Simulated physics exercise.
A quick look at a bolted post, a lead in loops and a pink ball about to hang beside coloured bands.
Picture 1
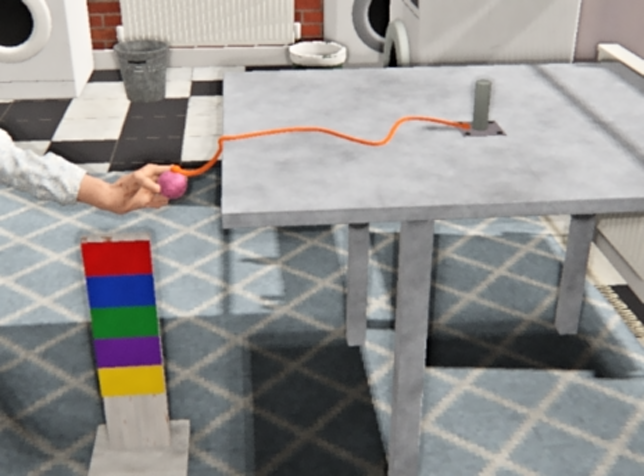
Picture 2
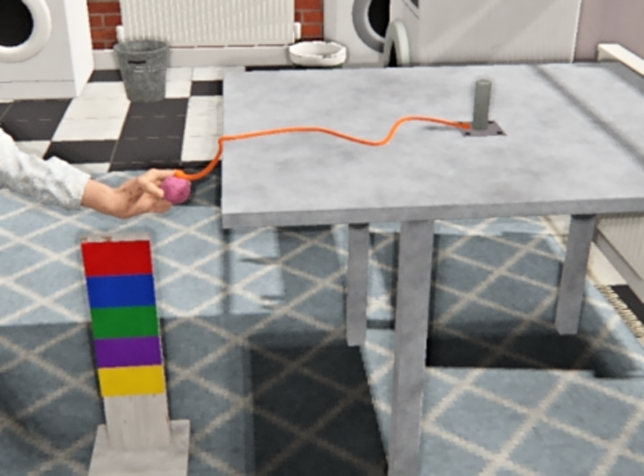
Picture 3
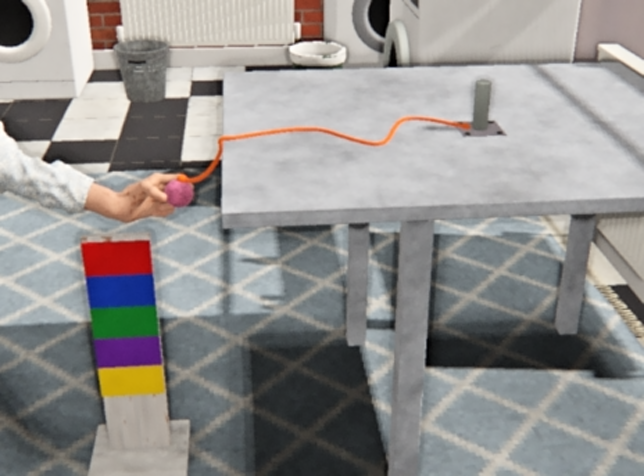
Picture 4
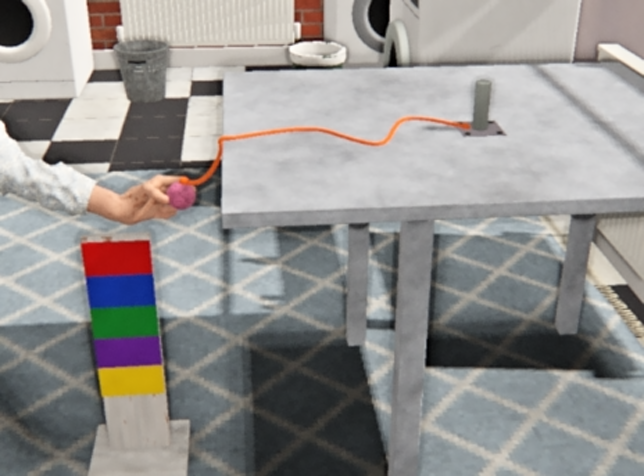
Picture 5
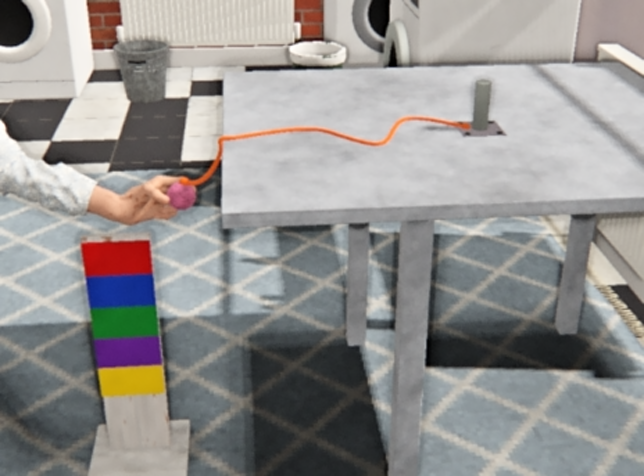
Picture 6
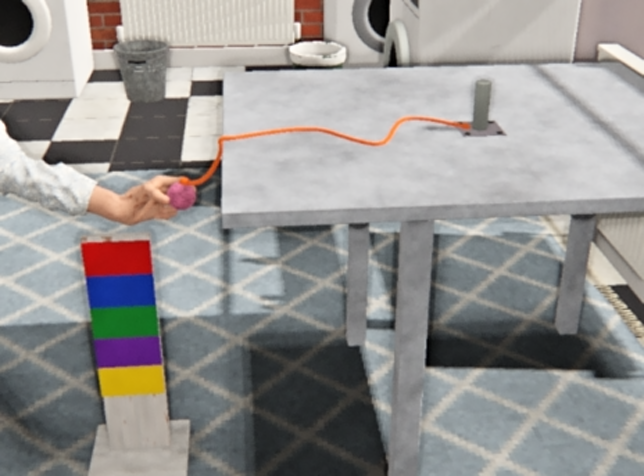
A hand held a pink ball on an orange cord that ran loosely across a grey table to a small post, and it shifted slightly right and down above coloured bands, then stayed still.
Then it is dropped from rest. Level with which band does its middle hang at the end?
Its centre hangs level with the blue band.
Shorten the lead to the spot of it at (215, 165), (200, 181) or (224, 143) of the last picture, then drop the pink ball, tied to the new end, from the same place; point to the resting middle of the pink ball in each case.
In that order: (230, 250), (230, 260) and (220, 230).
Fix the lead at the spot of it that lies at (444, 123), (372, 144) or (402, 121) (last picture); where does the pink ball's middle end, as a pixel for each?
In that order: (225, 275), (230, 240) and (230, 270).
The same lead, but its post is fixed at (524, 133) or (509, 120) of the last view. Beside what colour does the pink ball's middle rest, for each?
It would be red; red.
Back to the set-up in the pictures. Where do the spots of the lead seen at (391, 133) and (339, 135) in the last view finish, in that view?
Near (355, 134) and (274, 138).
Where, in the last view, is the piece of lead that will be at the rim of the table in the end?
That spot is around (295, 130).
Early on, ball near (236, 279); level with blue.
Midway, ball near (212, 283); level with blue.
Finally, ball near (223, 285); level with blue. Its middle rests at the blue band.
